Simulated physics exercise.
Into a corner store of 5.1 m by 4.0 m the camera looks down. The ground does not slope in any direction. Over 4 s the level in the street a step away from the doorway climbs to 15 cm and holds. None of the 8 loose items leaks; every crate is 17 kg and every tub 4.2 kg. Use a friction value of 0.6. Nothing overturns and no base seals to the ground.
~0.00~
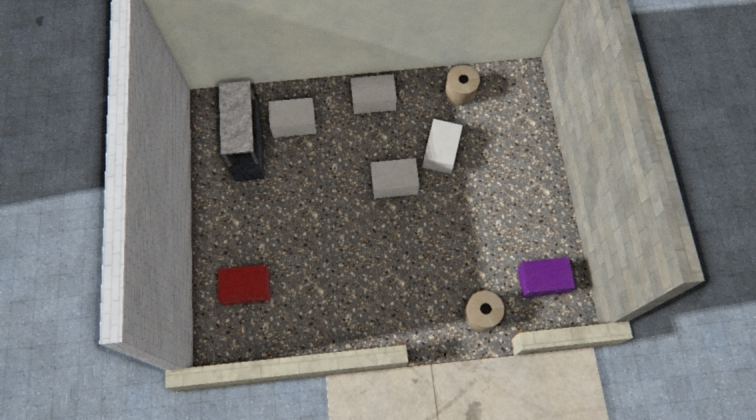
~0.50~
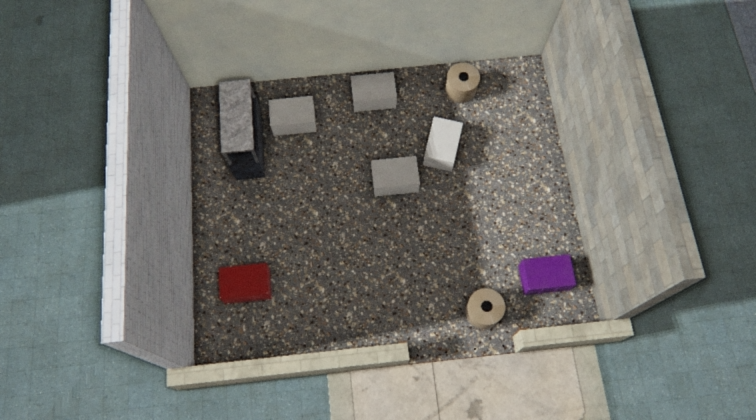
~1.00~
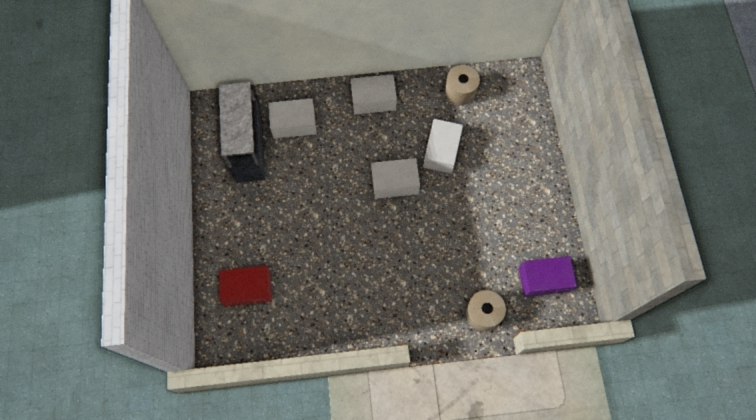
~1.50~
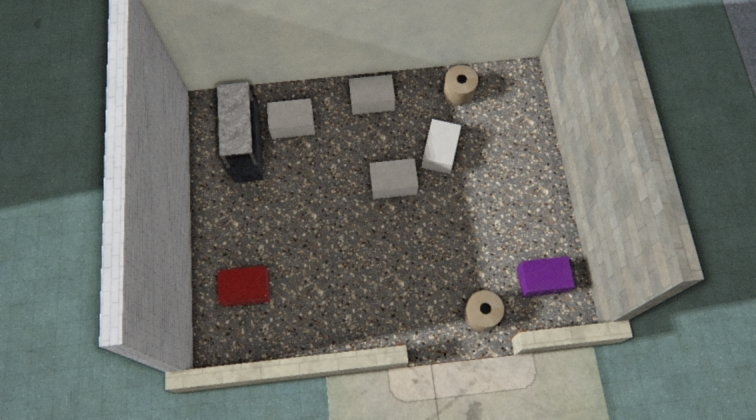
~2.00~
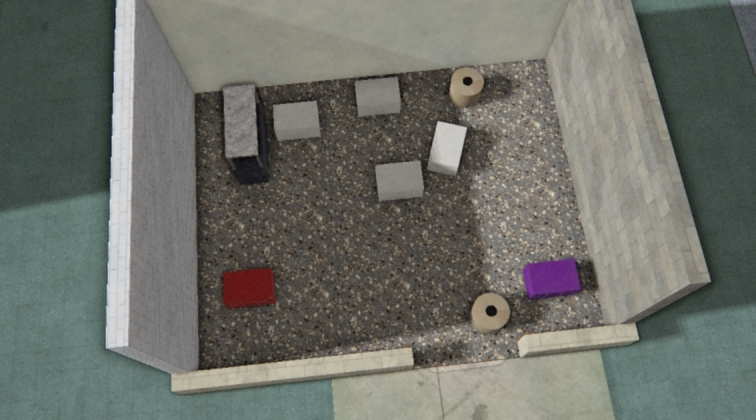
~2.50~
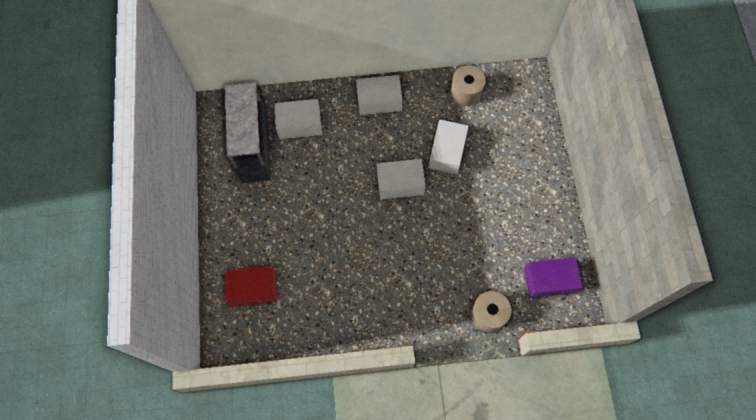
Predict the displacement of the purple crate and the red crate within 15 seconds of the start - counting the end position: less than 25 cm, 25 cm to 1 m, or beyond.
Expect the purple crate to be about where it started and the red crate to be about where it started.
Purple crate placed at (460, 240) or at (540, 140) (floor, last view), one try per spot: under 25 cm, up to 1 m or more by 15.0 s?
Taking them in order, it is swept well off and then it edges a short distance.
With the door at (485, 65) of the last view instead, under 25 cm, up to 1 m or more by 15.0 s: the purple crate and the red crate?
Purple crate: Long trip; red crate: No real movement.
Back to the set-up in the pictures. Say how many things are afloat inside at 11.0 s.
Tally: 2 of them.
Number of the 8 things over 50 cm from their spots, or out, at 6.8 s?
By my reckoning, 1.
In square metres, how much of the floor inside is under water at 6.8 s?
Wet area: Approx. 13 m2.
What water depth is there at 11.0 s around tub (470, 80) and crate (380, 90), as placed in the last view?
Roughly 6 and 5 cm.
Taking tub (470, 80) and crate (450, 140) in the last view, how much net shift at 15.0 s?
60 cm, 80 cm.
After 3.5 s the purple crate is near (555, 275), 0.0 m from its start, aground; the red crate is near (249, 284), 0.0 m from its start, aground; 0 afloat.
After 6.8 s the purple crate is near (555, 275), 0.0 m from its start, aground; the red crate is near (249, 284), 0.0 m from its start, aground; 1 afloat.
After 11.0 s the purple crate is near (555, 275), 0.0 m from its start, aground; the red crate is near (249, 284), 0.0 m from its start, aground; 2 afloat.
After 15.0 s the purple crate is near (555, 275), 0.0 m from its start, aground; the red crate is near (249, 284), 0.0 m from its start, aground; 6 afloat.
